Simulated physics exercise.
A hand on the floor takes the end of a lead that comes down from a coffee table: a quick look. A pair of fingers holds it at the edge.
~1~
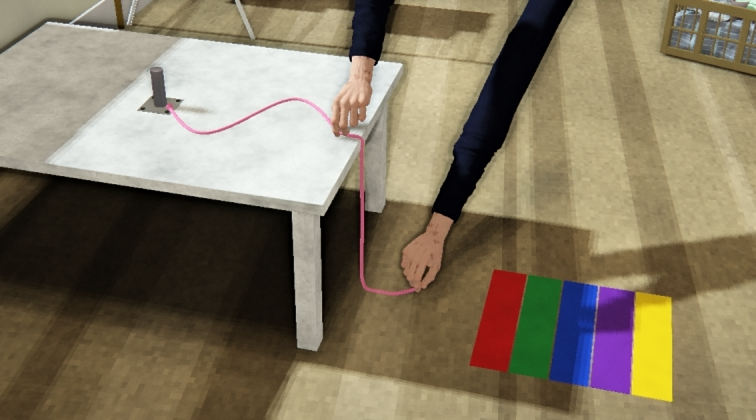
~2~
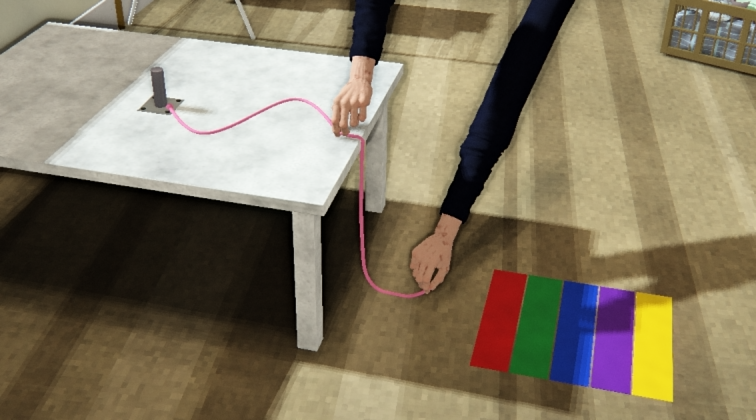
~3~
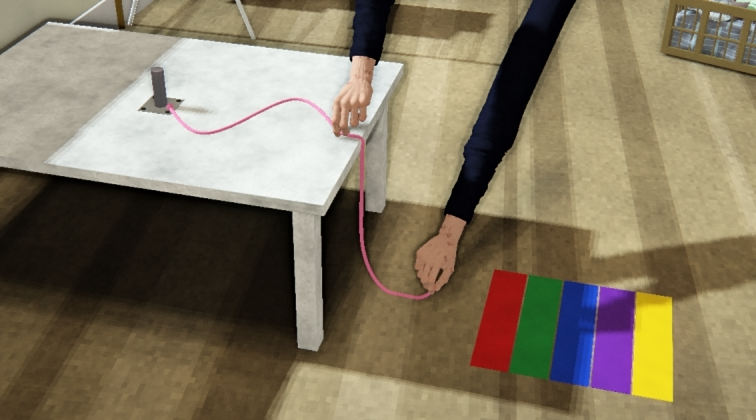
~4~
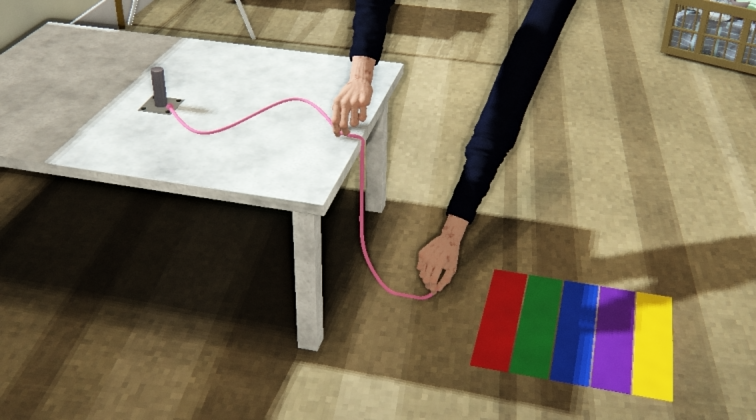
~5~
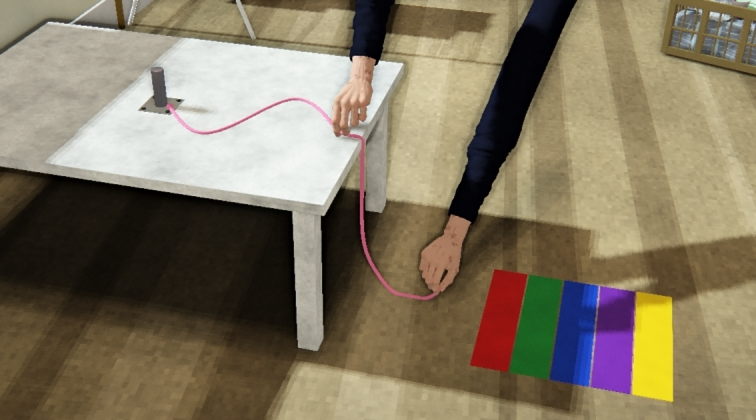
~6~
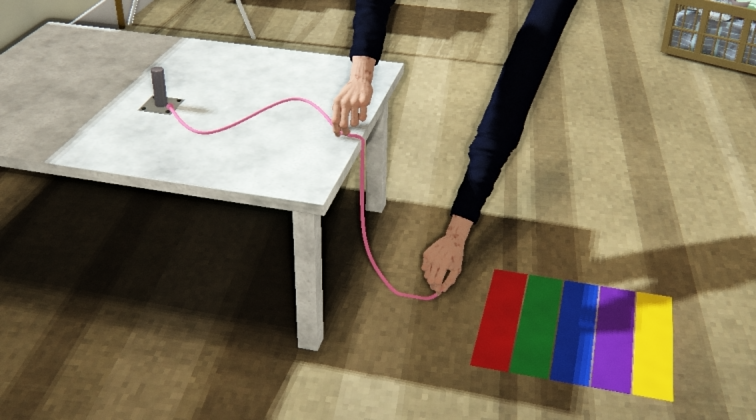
One hand pinning a pink lead at a white table's edge while the other draws its end slightly right along the floor.
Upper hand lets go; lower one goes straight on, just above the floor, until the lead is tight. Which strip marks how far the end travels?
The yellow strip.
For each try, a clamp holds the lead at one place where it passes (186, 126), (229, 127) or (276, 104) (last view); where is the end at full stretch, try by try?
It comes to rest around (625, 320), (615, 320) and (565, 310) respectively.
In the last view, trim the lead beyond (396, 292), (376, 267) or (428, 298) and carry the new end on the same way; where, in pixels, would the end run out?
Close to (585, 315) first, close to (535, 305) next, and close to (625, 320) last.
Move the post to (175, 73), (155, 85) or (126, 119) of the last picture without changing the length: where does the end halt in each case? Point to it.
Going through the tries, you get (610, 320), then (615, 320), then (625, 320).
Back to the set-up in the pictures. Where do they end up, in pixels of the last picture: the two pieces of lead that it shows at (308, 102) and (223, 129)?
Point one to (364, 135), point two to (257, 118).
Early on, end near (579, 313); over blue.
Midway, end near (623, 320); over purple.
At the end of the slack, end near (650, 325); over yellow. The yellow one.
